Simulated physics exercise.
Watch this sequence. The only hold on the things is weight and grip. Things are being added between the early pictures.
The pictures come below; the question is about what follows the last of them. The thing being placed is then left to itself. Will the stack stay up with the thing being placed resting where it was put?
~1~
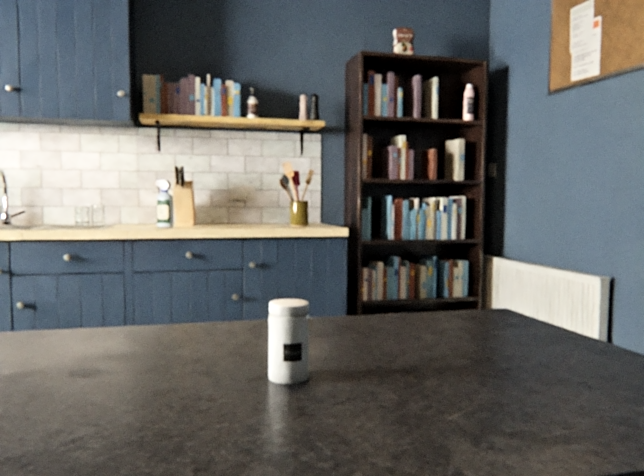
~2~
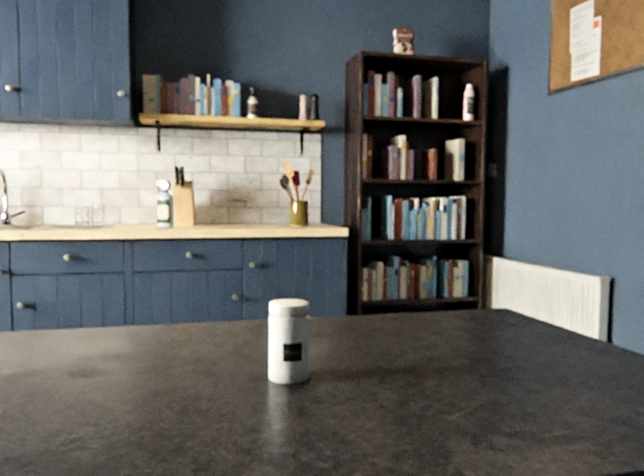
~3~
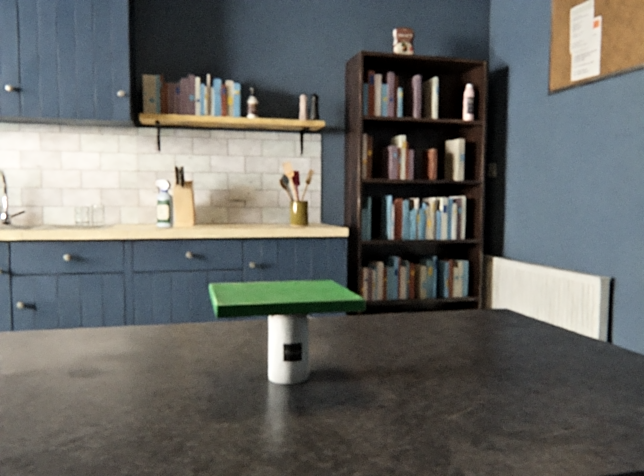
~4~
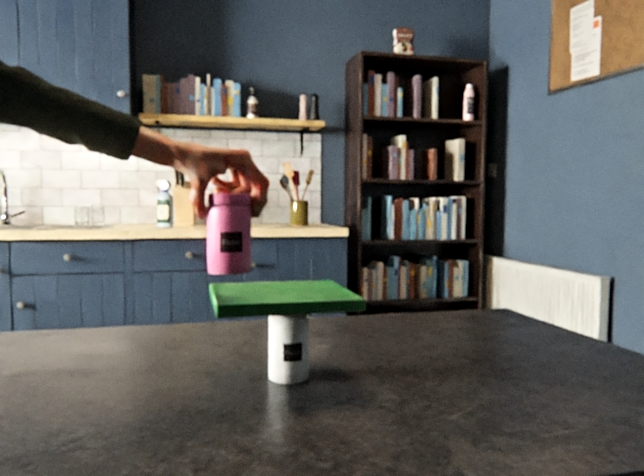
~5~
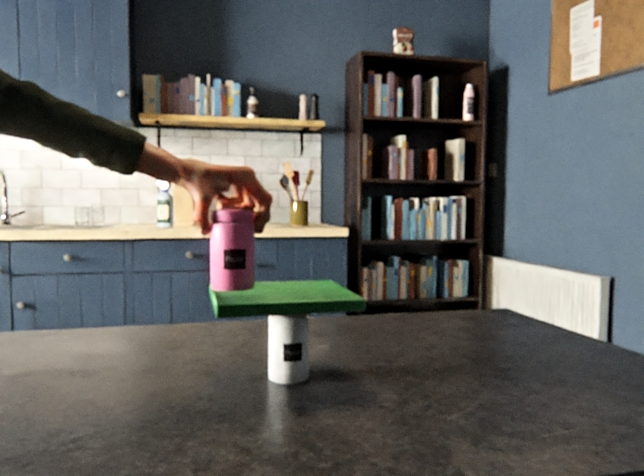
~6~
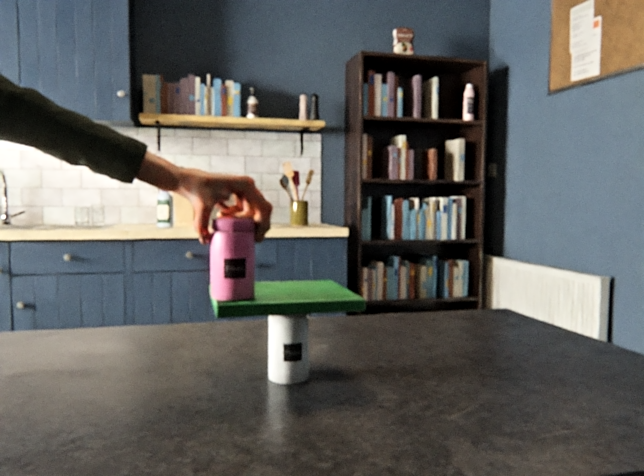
Sure enough, it doesn't last, sadly.
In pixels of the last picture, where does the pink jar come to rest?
Near (173, 382).
Then, 0.40 s later than the last frame, pink jar now fallen; green lid tilted by 53°.
Then, 0.70 s later than the last frame, green lid on its side.
When it is over, fallen, green lid and pink jar; white jar as before. End places, in pixels of the last picture, pink jar near (173, 382). The stack loses its balance.
